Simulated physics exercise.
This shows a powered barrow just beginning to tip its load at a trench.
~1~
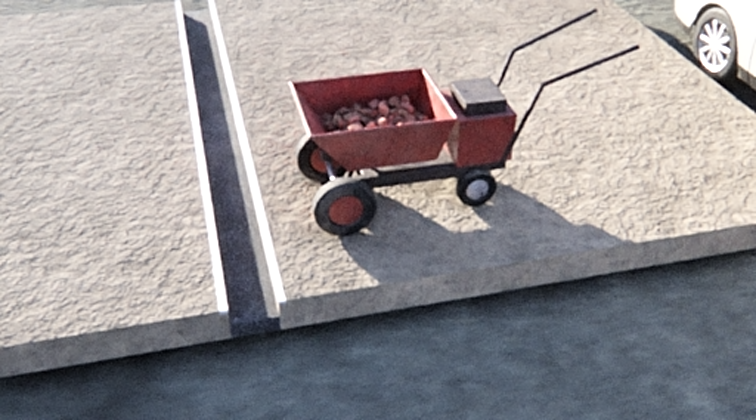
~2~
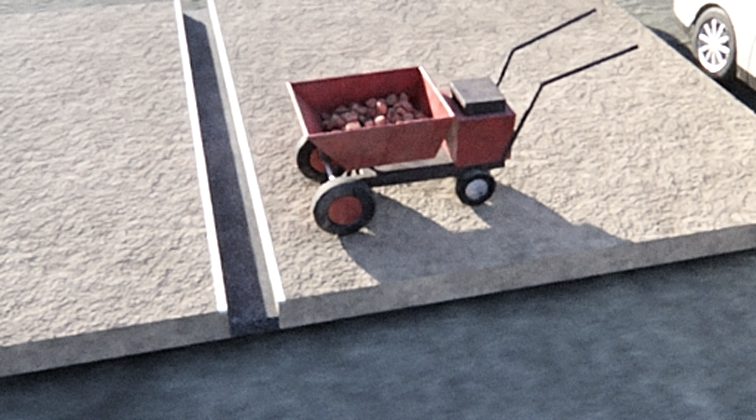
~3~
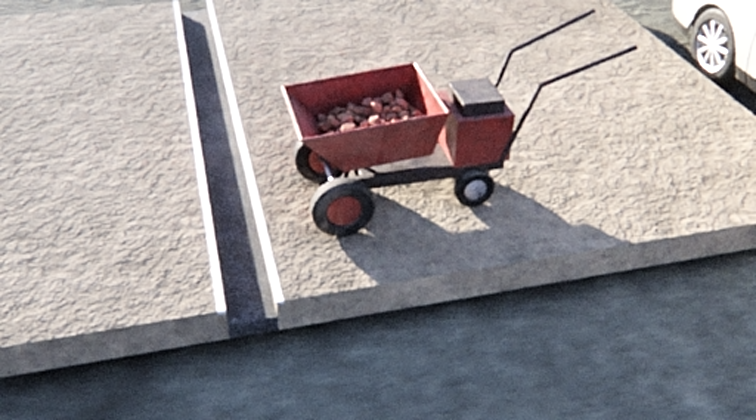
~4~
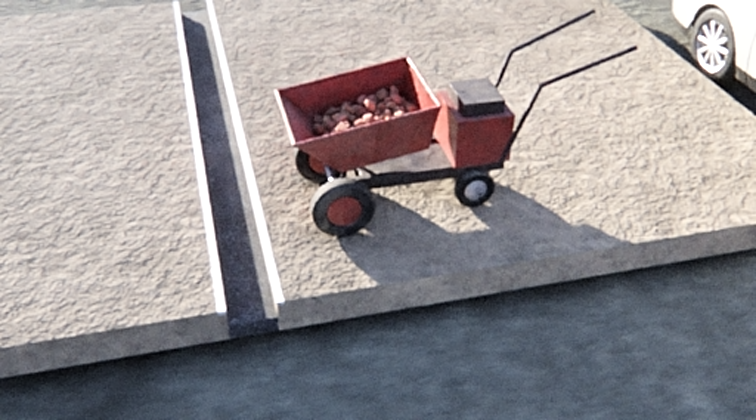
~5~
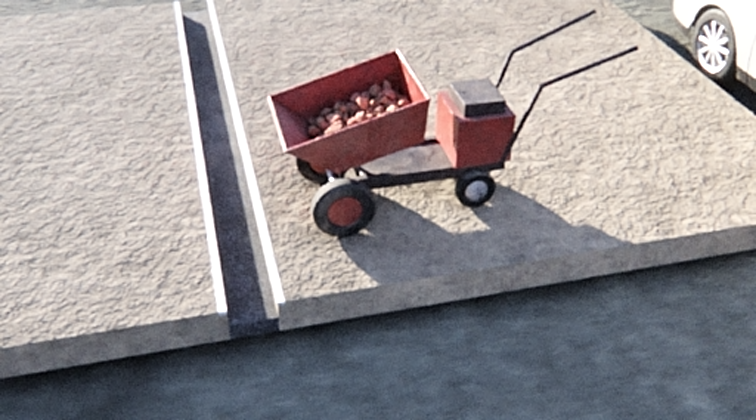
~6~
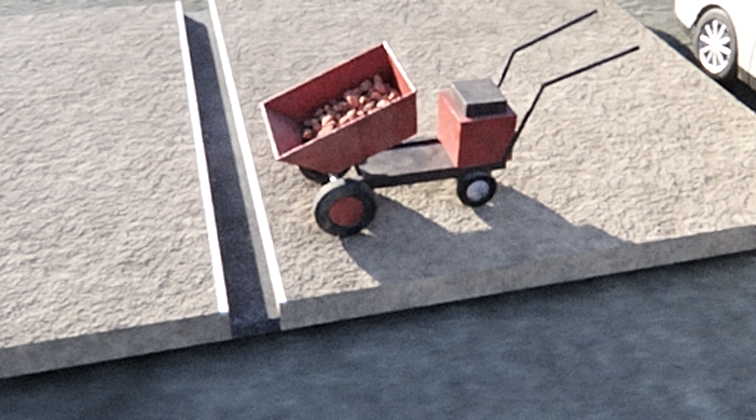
To begin with, a red barrow loaded with reddish lumps of rubble stands on pale paving to the right of a narrow trench, its skip level. The skip then tips gradually toward the left, its back end rising away from the body, until it is clearly tilted with the lumps still inside.
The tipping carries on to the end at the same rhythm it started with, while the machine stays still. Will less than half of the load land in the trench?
The trench does get most of the load.
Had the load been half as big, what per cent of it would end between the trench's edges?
About 100 per cent.
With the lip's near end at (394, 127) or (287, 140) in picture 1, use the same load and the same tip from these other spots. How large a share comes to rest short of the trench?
First spot: 50 %, second spot: 0 %.
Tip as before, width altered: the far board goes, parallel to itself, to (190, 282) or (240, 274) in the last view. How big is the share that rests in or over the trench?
Close to 90 per cent in the first, close to 30 per cent in the second.
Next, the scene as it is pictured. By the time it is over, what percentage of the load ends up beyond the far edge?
Call it some 10 percent of the pieces.
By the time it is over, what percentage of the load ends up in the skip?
Roughly 20 per cent.
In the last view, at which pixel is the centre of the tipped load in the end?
Resting centre, last frame: Roughly (232, 224).
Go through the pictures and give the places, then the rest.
The first picture shows lip of the skip near (311, 137), level; top of the load near (380, 119), lumps of rubble; first edge of the trench near (274, 268); far edge near (219, 277), the trench under half as wide as the skip, and shallow for its width.
The second picture shows lip of the skip near (308, 138), tipped barely; top of the load near (378, 118).
The third picture shows lip of the skip near (302, 141), tipped barely; top of the load near (383, 118).
The fourth picture shows lip of the skip near (295, 146), tipped a little; top of the load near (386, 115).
The fifth picture shows lip of the skip near (286, 152), tipped clearly; top of the load near (391, 106).
The sixth picture shows lip of the skip near (278, 160), tipped clearly; top of the load near (383, 100); first edge of the trench near (275, 269); far edge near (219, 277).
Shortly afterwards, skip tipped steeply; the whole lot in the skip.
Next, skip tipped right over; the bulk in the skip; near a quarter in or heaped over the trench; only a few beyond it.
Some moments later, skip tipped right over; near a quarter in the skip; near two thirds in or heaped over the trench; a little beyond it.
In the end, skip tipped right over; near a quarter in the skip; near two thirds in or heaped over the trench; a little beyond it.
